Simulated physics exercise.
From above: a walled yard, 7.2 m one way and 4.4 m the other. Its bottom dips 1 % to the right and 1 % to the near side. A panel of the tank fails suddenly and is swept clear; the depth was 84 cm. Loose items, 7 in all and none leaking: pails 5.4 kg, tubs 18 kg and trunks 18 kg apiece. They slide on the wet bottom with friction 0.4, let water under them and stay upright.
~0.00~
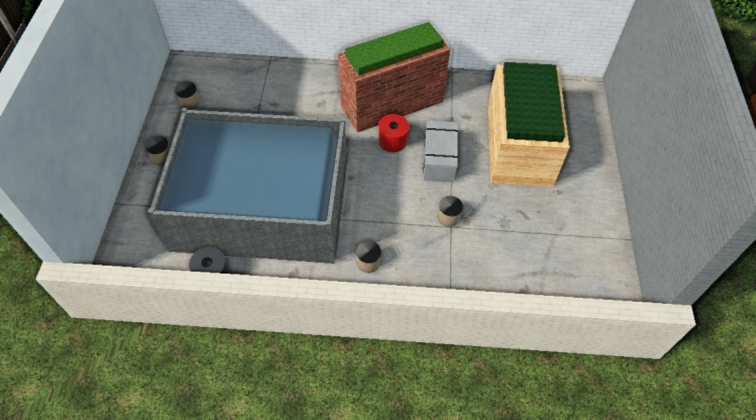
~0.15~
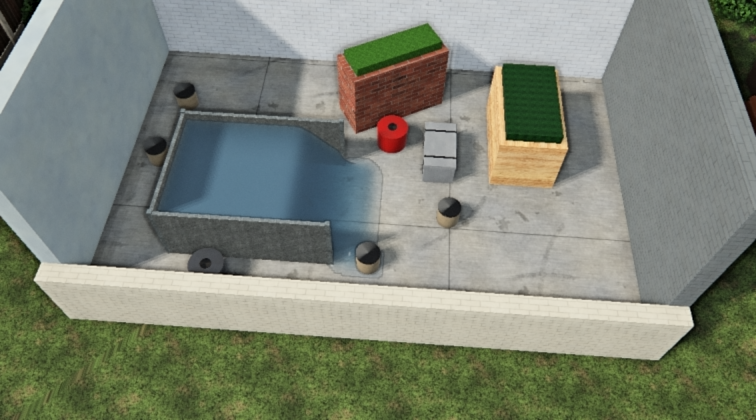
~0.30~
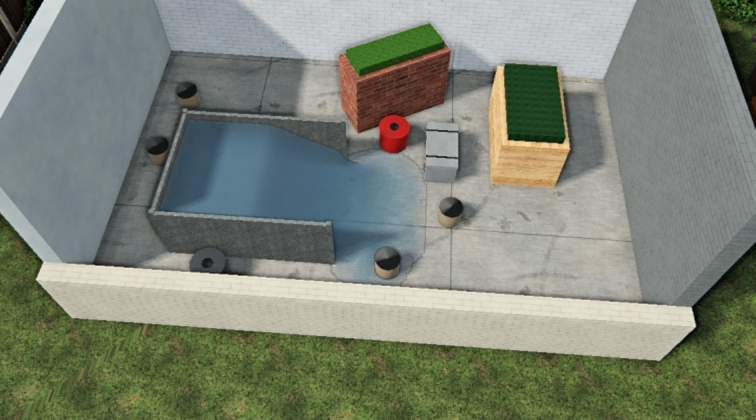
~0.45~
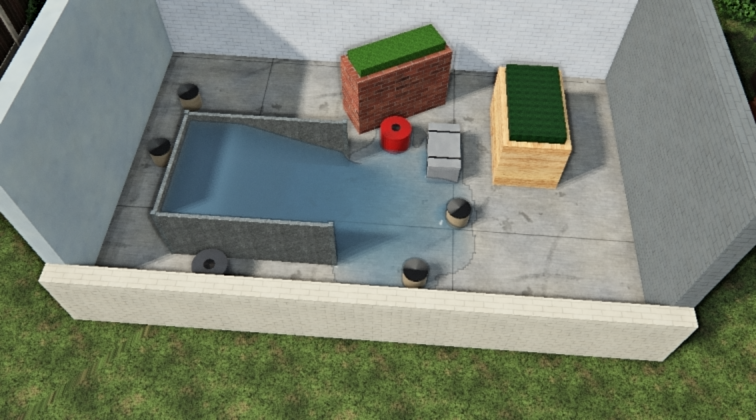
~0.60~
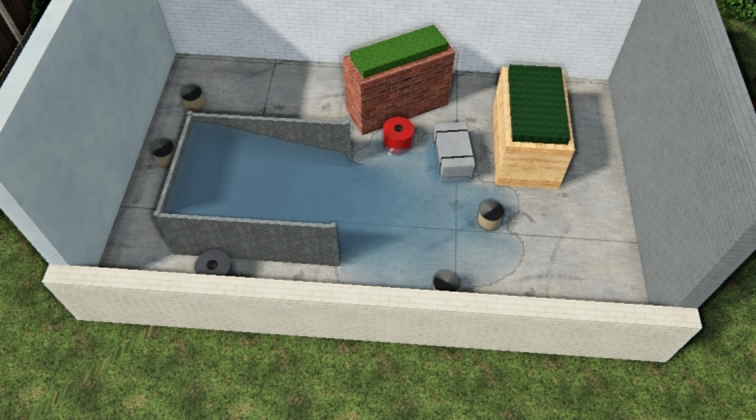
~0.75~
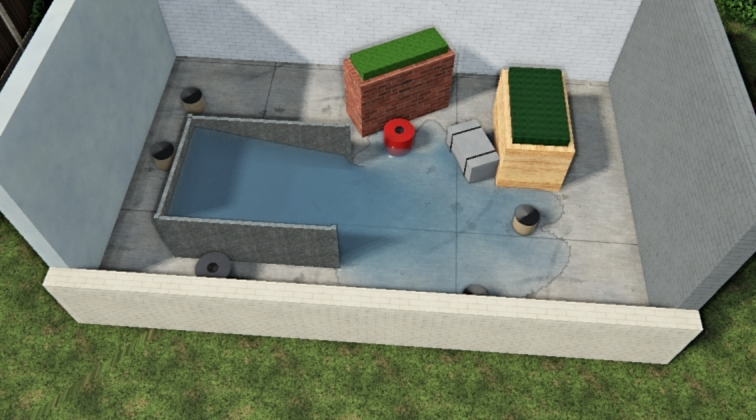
In a walled yard, water pours from an opened tank, pushing two tubs and grey trunks rightward.
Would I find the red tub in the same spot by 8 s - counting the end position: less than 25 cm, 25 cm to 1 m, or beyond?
The red tub ends far away.
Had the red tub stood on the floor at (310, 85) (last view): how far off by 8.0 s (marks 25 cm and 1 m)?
It holds its place.
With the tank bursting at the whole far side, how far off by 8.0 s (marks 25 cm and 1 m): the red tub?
Then the red tub is nudged along.
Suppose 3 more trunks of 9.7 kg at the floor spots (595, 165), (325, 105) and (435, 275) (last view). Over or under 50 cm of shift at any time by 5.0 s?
In that order: More, past it, over.
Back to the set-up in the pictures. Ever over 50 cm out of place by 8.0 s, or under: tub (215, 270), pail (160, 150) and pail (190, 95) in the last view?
In that order: Past it, under, under.
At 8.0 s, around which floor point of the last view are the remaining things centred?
Near (327, 160).
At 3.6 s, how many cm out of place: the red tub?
About 60 cm.
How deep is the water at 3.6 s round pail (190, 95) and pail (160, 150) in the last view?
Roughly 0 and 0 cm.
After 1.6 s the red tub is near (416, 117), 0.4 m from its start, aground; 2 afloat.
After 3.6 s the red tub is near (433, 112), 0.6 m from its start, aground; 3 afloat.
After 5.6 s the red tub is near (330, 136), 1.0 m from its start, aground; 3 afloat.
After 8.0 s the red tub is near (253, 118), 2.2 m from its start, aground; 4 afloat.
